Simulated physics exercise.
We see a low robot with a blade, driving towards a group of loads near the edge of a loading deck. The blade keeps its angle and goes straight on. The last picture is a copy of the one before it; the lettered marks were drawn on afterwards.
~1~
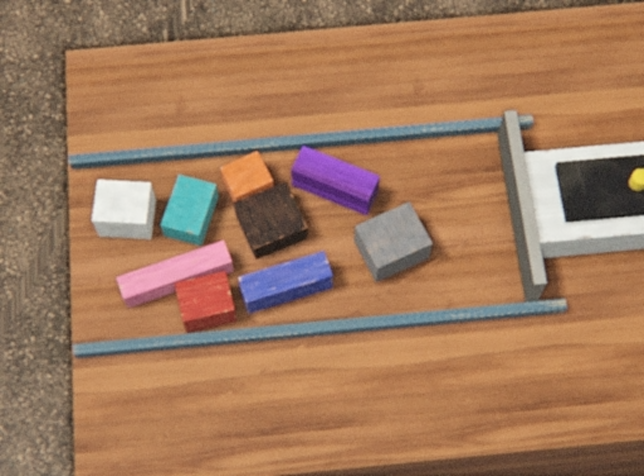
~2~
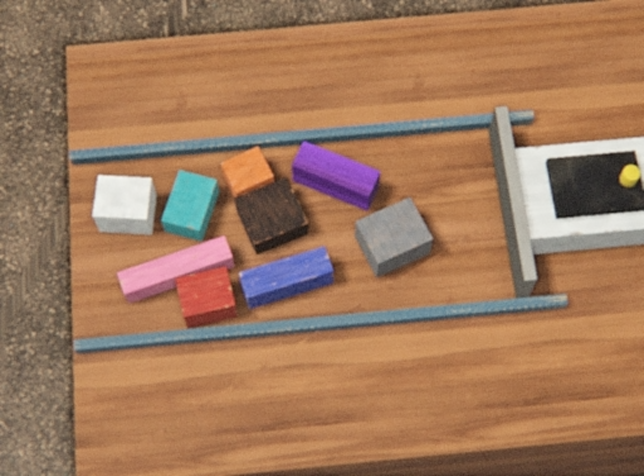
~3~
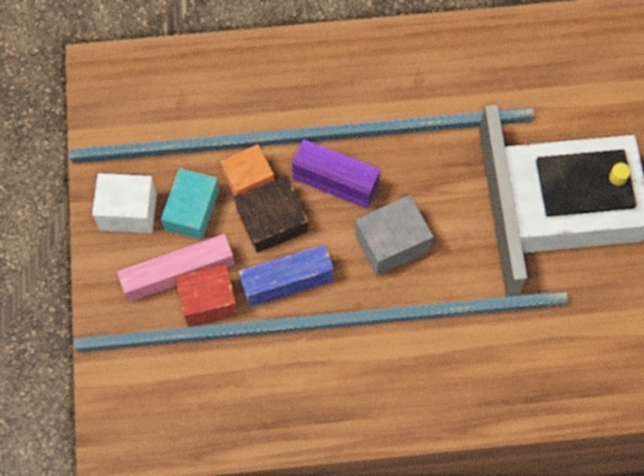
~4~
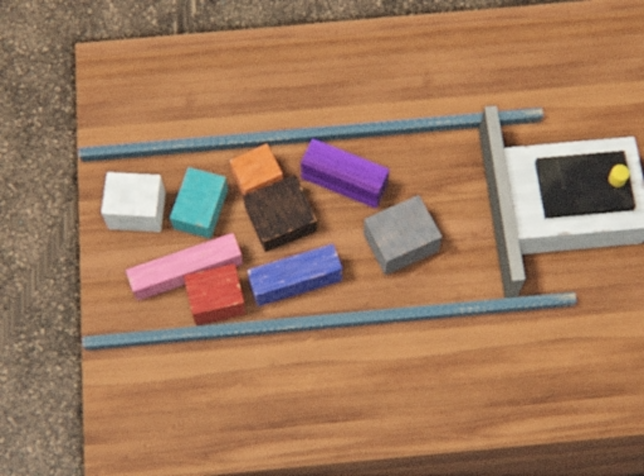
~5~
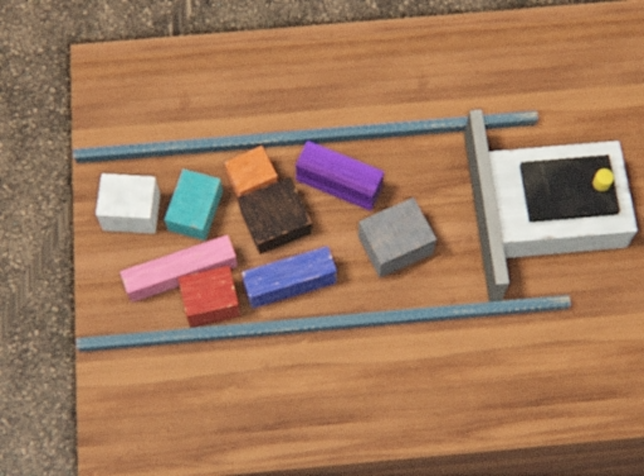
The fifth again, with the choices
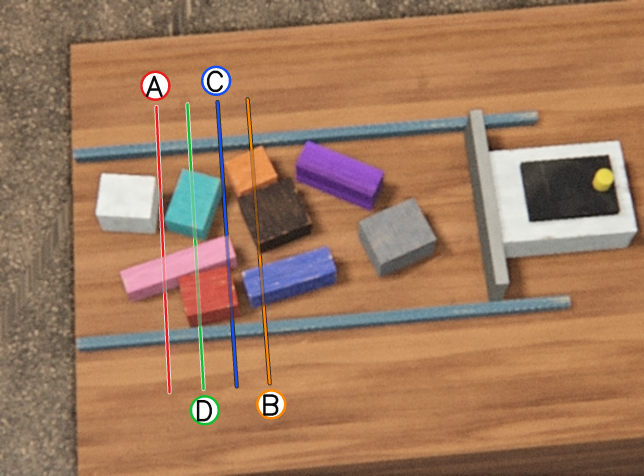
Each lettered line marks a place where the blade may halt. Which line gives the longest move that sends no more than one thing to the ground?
Stop at B.
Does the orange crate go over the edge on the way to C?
No.
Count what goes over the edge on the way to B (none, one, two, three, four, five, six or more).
By then, none.
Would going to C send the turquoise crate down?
No.
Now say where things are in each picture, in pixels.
Purple stick (335, 181); grey crate (393, 242); pink bar (176, 274), in the first picture.
Robot (589, 184); white crate (125, 205), in the second picture.
Robot (578, 183); turquoise crate (191, 205), in the third picture.
Robot (578, 184); red crate (215, 295), in the fourth picture.
Robot (562, 188); purple stick (339, 176); grey crate (397, 238); pink bar (180, 269), in the fifth picture.
On the marked copy, A at (163, 243); B at (258, 235); C at (227, 237); D at (195, 240).
Taking B. A third of the way, robot (479, 195); grey crate (366, 231); white crate (129, 204).
Two thirds of the way, robot (397, 202); pink bar (147, 273); red crate (151, 308).
When it is over, robot (336, 207); white crate (74, 203); pink bar (87, 277); none fallen.
As for the rest, A drops four; C drops three; D drops four.
